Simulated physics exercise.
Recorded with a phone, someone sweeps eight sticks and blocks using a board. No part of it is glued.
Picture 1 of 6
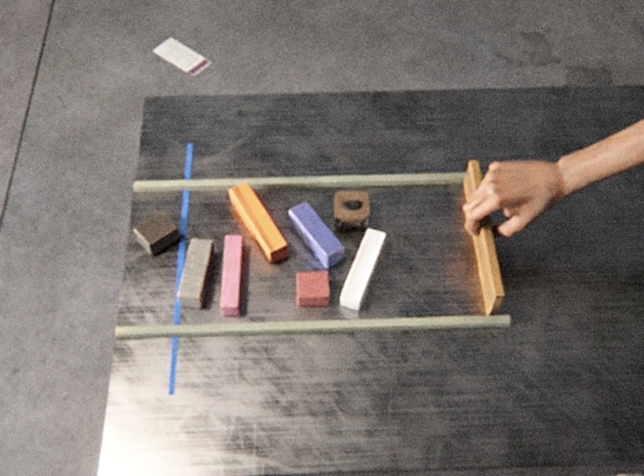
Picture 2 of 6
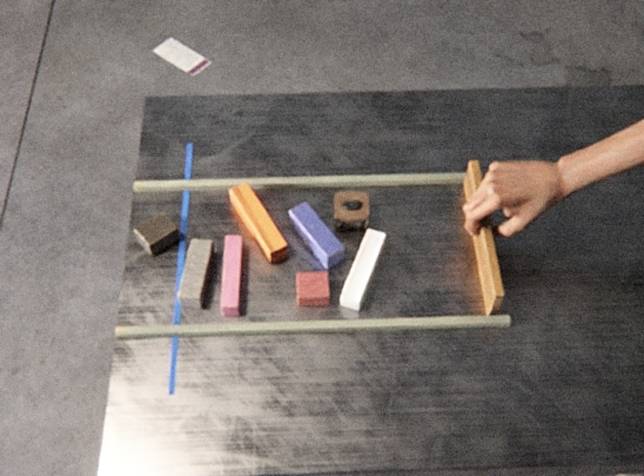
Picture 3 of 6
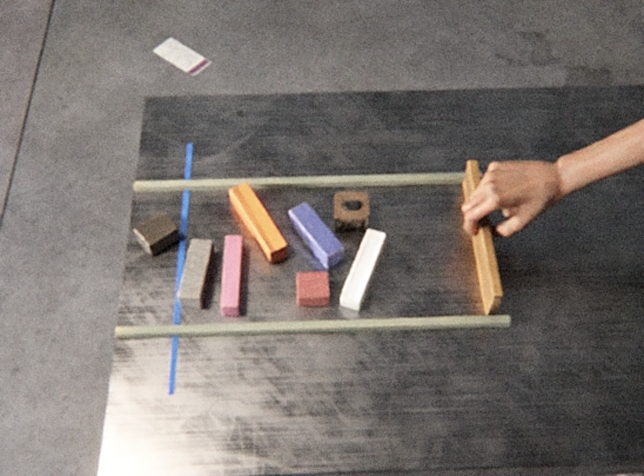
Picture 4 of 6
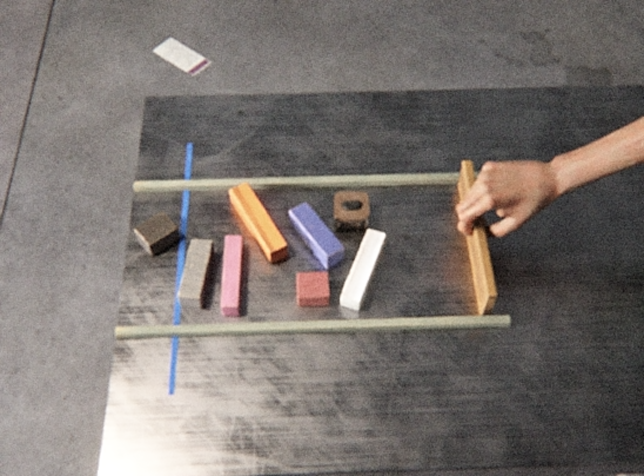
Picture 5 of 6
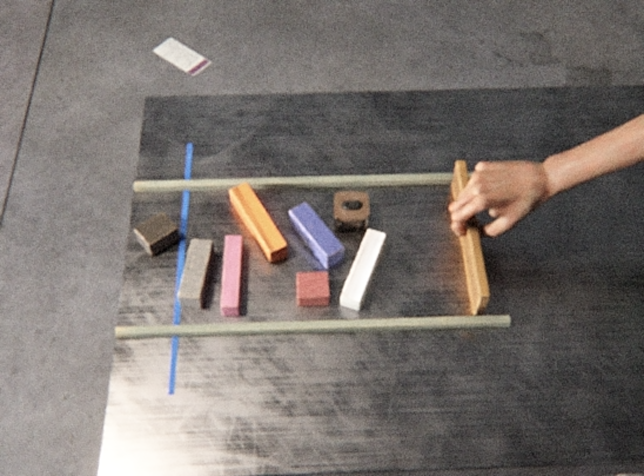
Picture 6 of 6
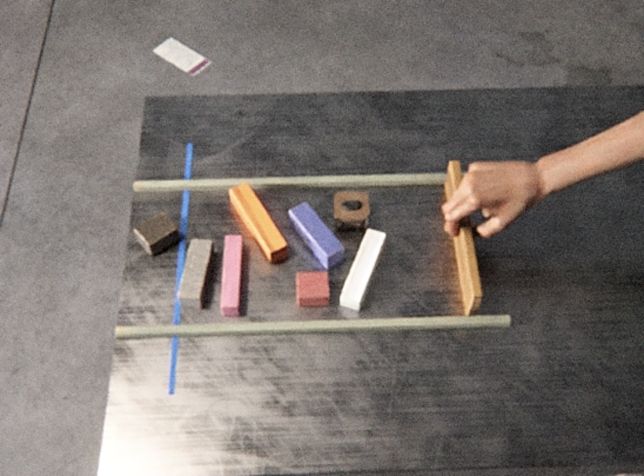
A hand gripped an upright wooden board between two pale rods and slid it slowly a short way left, while the scattered colored sticks and blocks near the blue tape stayed where they were.
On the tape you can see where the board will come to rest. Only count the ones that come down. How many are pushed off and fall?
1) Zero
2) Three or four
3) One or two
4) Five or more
Three or four (2).
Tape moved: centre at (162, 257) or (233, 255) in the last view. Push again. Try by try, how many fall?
5, then 0.
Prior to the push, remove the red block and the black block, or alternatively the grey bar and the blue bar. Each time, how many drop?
The counts: 3 and 2.
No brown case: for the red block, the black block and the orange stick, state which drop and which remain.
Outcome for the red block: It stays; for the black block: It drops; for the orange stick: It stays.
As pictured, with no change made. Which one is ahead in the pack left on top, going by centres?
Answer - the blue bar.
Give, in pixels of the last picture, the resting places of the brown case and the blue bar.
They come to rest around (166, 217) and (141, 243).
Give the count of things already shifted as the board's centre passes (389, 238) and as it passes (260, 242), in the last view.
0, then 7.
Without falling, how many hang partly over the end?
1, I think.
Soon after, none off yet; black block at rest near (157, 234); grey bar at rest near (197, 273); pink bar at rest near (233, 275).
At rest, the number that fall off is three or four; fallen, orange stick, pink bar, grey bar and black block.
